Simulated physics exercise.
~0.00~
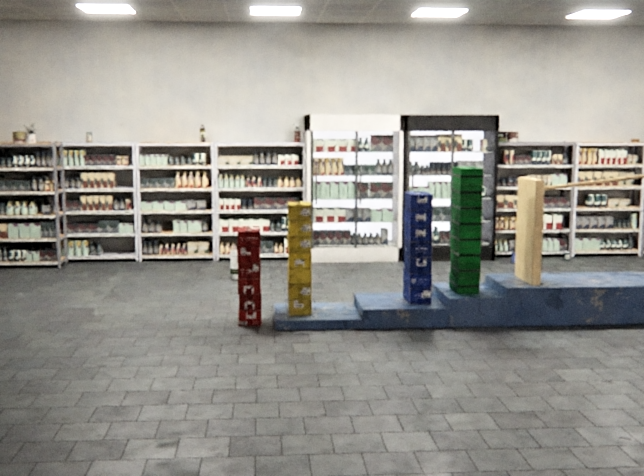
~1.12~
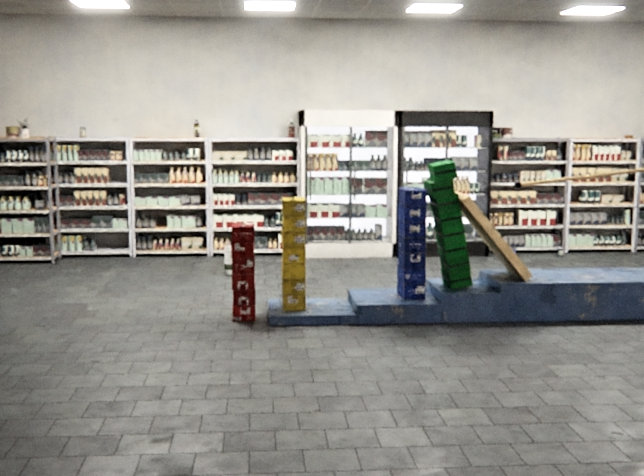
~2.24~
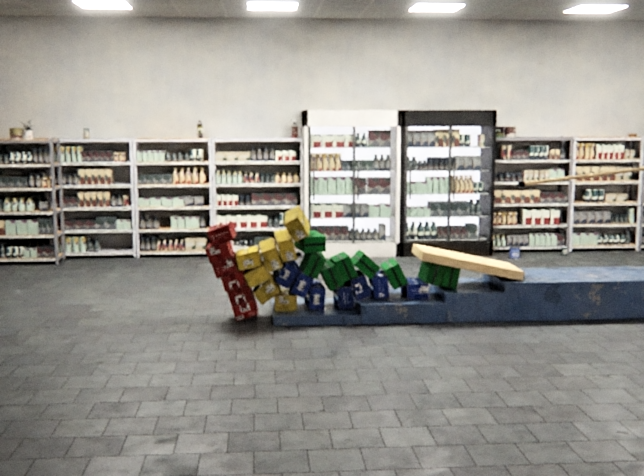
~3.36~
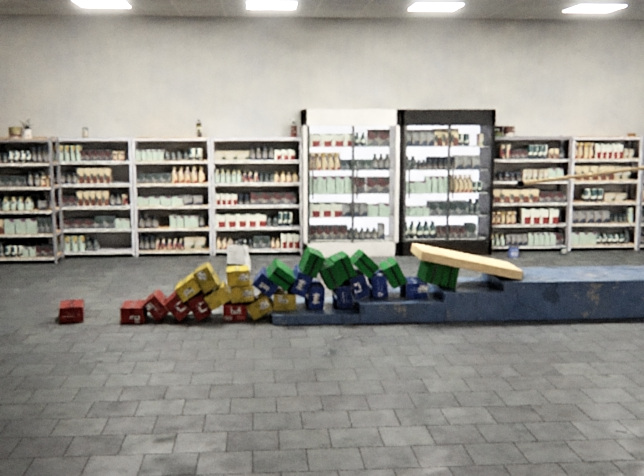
A wooden board tips left into stacked coloured parcels, toppling the columns into a heap.
